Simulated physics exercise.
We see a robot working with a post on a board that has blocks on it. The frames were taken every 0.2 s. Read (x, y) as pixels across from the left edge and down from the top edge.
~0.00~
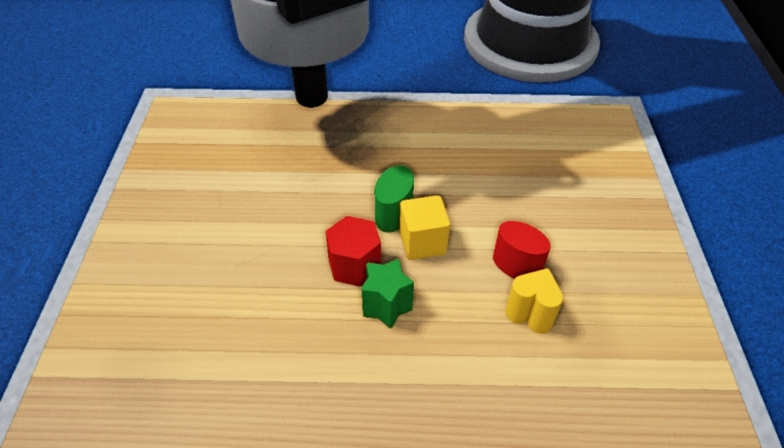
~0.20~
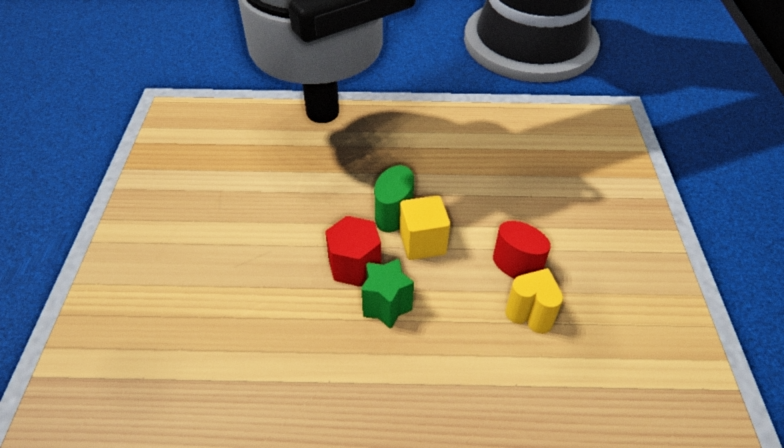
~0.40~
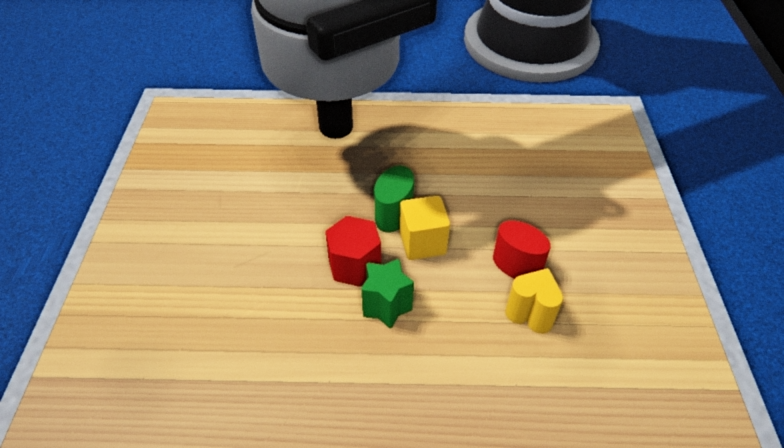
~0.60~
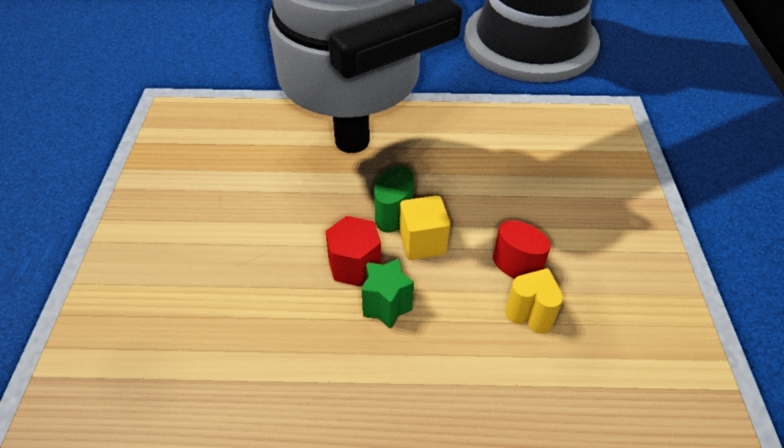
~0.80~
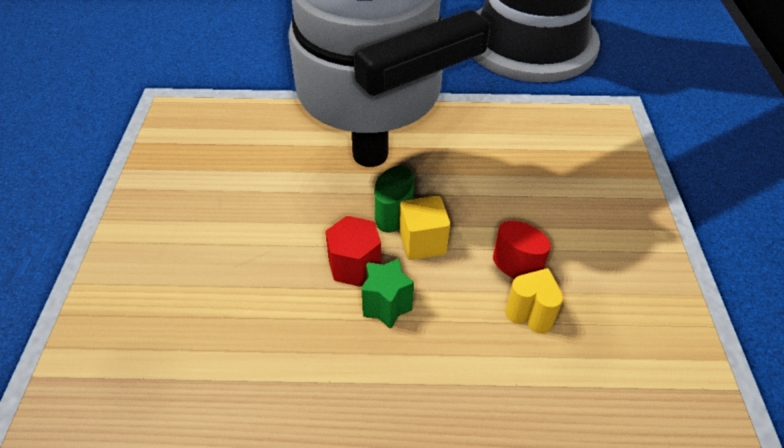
The clip opens on a wooden board holding six red, green and yellow blocks, with a robot's black-tipped post near the back edge. The post moves steadily forward and to the right over the board, drawing closer to the green oval block, while its shadow shifts rightward and the blocks stay still.
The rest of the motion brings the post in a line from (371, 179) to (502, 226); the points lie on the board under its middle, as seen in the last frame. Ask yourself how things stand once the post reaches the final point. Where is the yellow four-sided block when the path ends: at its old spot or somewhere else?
Answer: Moved.
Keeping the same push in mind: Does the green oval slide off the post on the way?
Final answer: Yes.
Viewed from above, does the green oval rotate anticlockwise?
Short answer: No.
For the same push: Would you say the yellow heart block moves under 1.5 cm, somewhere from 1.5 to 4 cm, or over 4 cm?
By the end of the path, it will have gone short of 1.5 cm.
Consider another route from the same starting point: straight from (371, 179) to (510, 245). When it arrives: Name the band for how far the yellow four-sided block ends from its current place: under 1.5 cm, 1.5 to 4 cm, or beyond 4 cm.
Shift: 1.5 to 4 cm.
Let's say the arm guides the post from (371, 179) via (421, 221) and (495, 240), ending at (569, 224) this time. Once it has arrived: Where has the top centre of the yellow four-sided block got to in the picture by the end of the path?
Answer: (446, 263).
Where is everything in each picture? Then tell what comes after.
Post tip (312, 99); block tops, green oval (394, 184); yellow four-sided block (425, 213); red oval (525, 237); yellow heart block (540, 287), in the first picture.
Post (323, 115); blocks unchanged, in the second picture.
Post (336, 130); blocks unchanged, in the third picture.
Post (352, 144); blocks unchanged, in the fourth picture.
Post (370, 157); green oval (394, 184); yellow four-sided block (425, 213); red oval (525, 237); yellow heart block (540, 287), in the fifth picture.
The first path, step by step. One third of the way, post (414, 173); green oval (405, 192), turned 50° clockwise; yellow four-sided block (425, 218), turned 20° anticlockwise.
Two thirds of the way, post (459, 188); green oval (407, 194), turned 65° clockwise; yellow four-sided block (427, 223), turned 20° anticlockwise.
At the end, post (506, 204); green oval (407, 194), turned 65° clockwise; yellow four-sided block (427, 223), turned 20° anticlockwise; red oval in place; yellow heart block in place.
